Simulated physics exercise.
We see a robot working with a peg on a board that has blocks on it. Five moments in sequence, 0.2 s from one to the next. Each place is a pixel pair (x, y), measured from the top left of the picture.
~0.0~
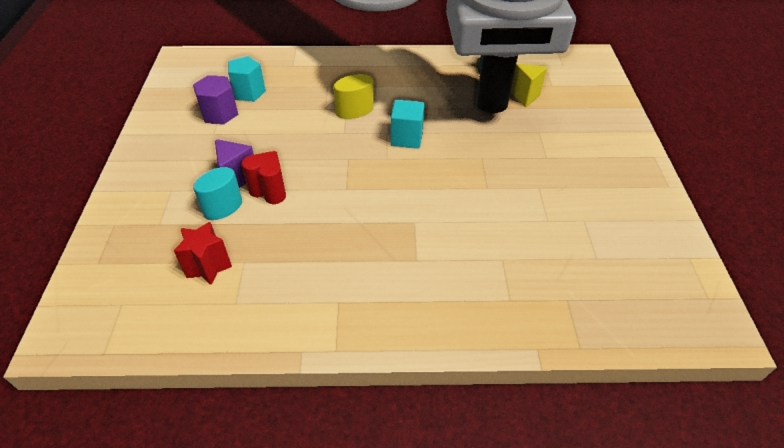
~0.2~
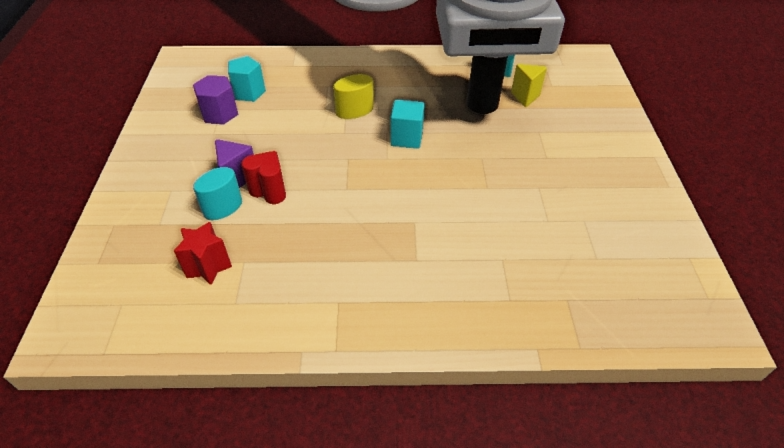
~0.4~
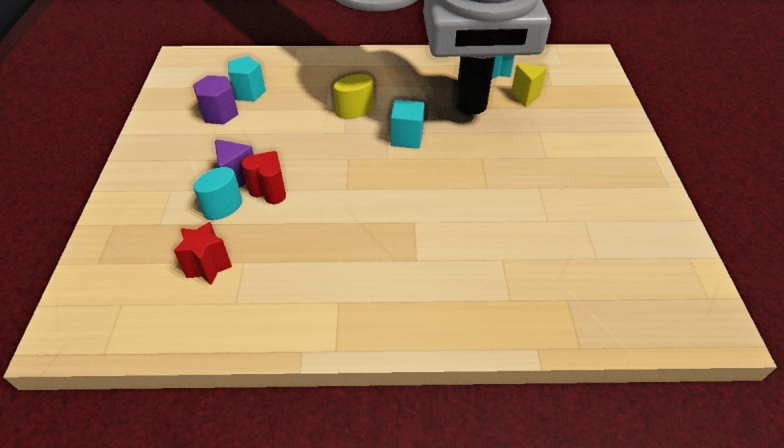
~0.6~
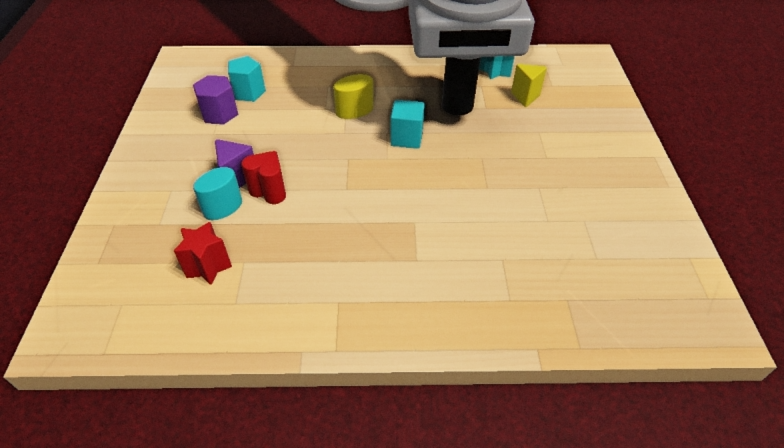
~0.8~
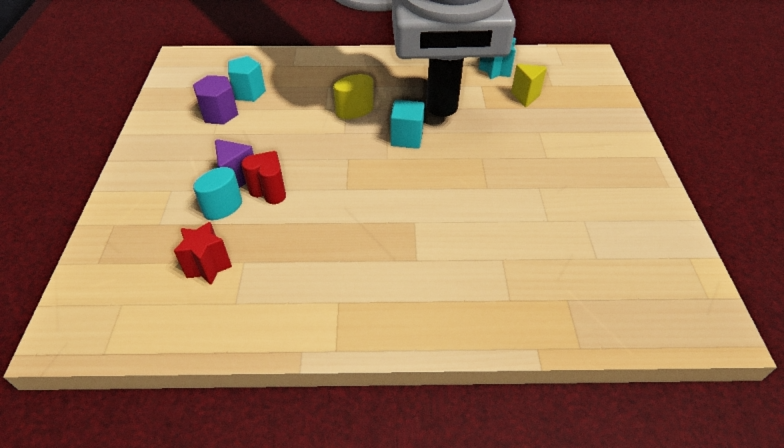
To begin with, a robot's black peg stands near the top right of a wooden board, beside a yellow block, with turquoise, purple and red blocks spread to its left. The peg then slides a short way left, revealing a turquoise block behind it, and nears the turquoise square while the blocks stay still.
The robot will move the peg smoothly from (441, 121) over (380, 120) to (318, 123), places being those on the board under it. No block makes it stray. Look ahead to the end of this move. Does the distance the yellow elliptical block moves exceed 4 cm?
In short: No.
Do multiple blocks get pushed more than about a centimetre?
No, I don't think so.
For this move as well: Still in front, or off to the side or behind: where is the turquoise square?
Lost on the way.
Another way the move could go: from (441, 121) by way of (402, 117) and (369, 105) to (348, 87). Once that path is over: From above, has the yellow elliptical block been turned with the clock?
Answer: No.
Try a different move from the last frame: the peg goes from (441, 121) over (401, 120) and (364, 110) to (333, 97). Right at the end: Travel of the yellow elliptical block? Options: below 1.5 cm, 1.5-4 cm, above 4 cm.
The answer here is over 4 cm.
The first path, step by step. One third of the way, peg (400, 107); turquoise square (405, 111).
Two thirds of the way, peg (358, 107); yellow elliptical block (336, 79), turned 20° clockwise; turquoise square (404, 111).
At the end, peg (317, 109); yellow elliptical block (326, 76), turned 35° clockwise; turquoise square (404, 111).
